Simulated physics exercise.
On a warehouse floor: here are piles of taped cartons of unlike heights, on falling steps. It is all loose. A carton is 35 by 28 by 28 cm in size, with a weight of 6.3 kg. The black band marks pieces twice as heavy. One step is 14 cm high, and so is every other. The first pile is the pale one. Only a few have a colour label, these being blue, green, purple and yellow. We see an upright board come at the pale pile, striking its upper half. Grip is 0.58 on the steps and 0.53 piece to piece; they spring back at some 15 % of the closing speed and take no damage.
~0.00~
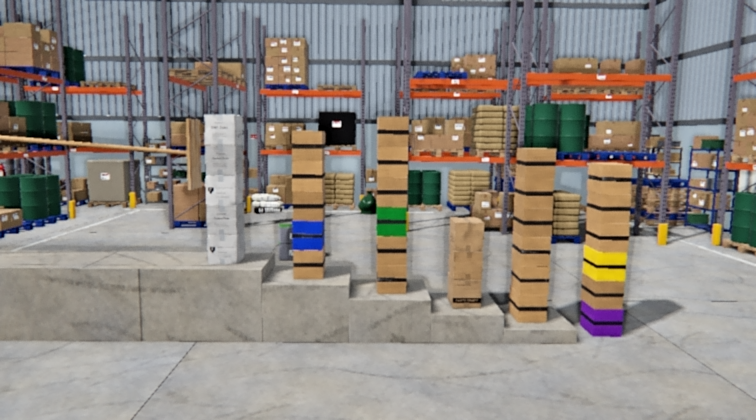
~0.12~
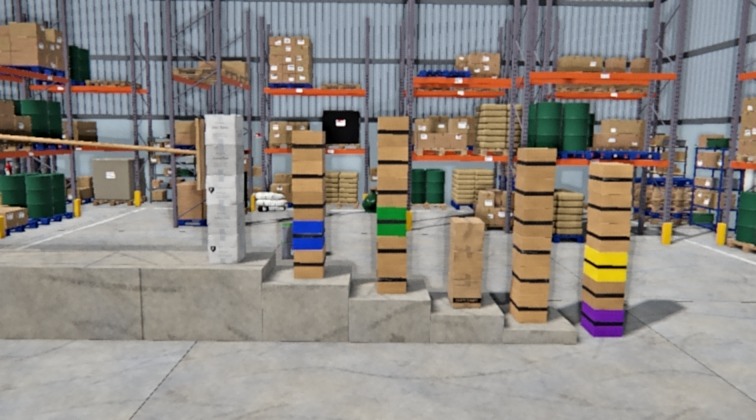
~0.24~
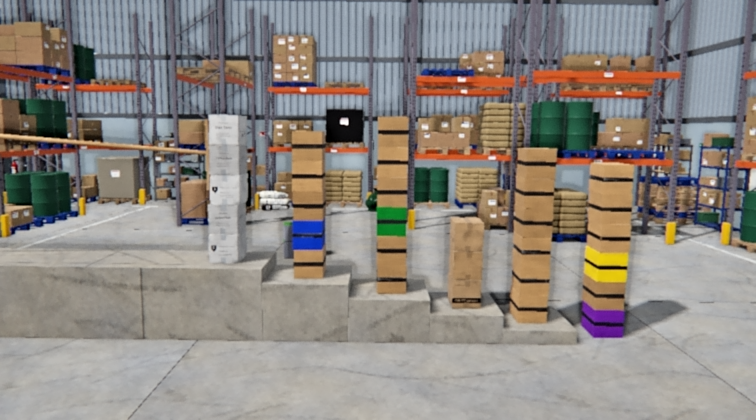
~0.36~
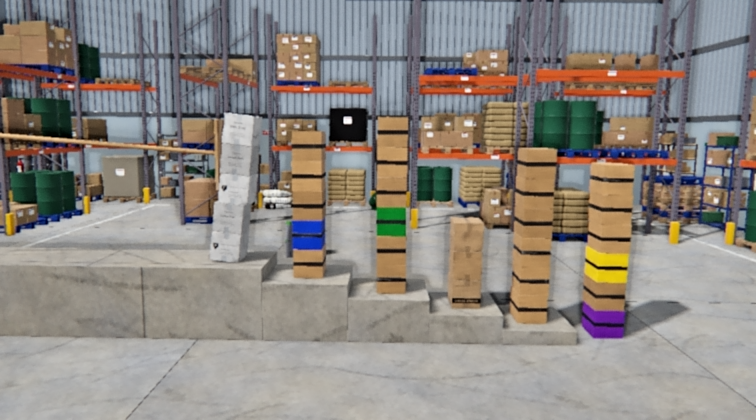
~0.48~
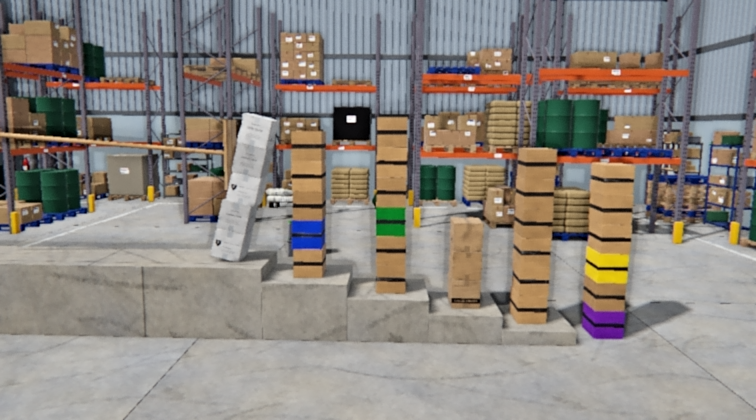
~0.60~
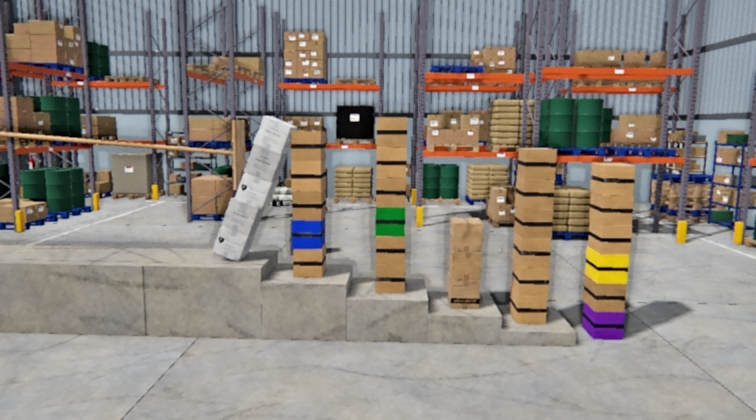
In a warehouse, separate stacks of cartons stand along descending stone steps, with a pale stack at the upper left. An upright board moves in from the left and meets the pale stack's upper half, then pushes it into a steepening rightward lean toward the blue-marked stack, while the other stacks stay upright.
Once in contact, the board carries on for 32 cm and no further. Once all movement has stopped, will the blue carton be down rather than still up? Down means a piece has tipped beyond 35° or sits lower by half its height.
No, it keeps its place.
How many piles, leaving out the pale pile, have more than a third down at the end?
5.
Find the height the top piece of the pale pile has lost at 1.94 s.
Some 70 centimetres.
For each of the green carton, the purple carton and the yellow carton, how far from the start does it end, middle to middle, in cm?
About: Green 80, purple 0, yellow 80.
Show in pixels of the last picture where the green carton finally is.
In the last picture it sits at roughly (460, 263).
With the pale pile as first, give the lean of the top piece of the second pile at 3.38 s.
It leans some 30°.
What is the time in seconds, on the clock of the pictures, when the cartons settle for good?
That comes at about 5.0 s.
After 1.94 s, 5 of the pale pile down; 3 of the 26 other cartons down; blue carton unmoved; green carton leaning 19°.
After 3.38 s, 5 of the pale pile down; 21 of the 26 other cartons down; blue carton unmoved; green carton leaning 41°, 34 cm lower.
At rest (5.4 s), 5 of the pale pile down; 21 of the 26 other cartons down; blue carton unmoved; yellow carton on its side; green carton leaning 43°, 43 cm lower. As the last picture would show them, middles, blue carton near (308, 232), yellow carton near (659, 320).
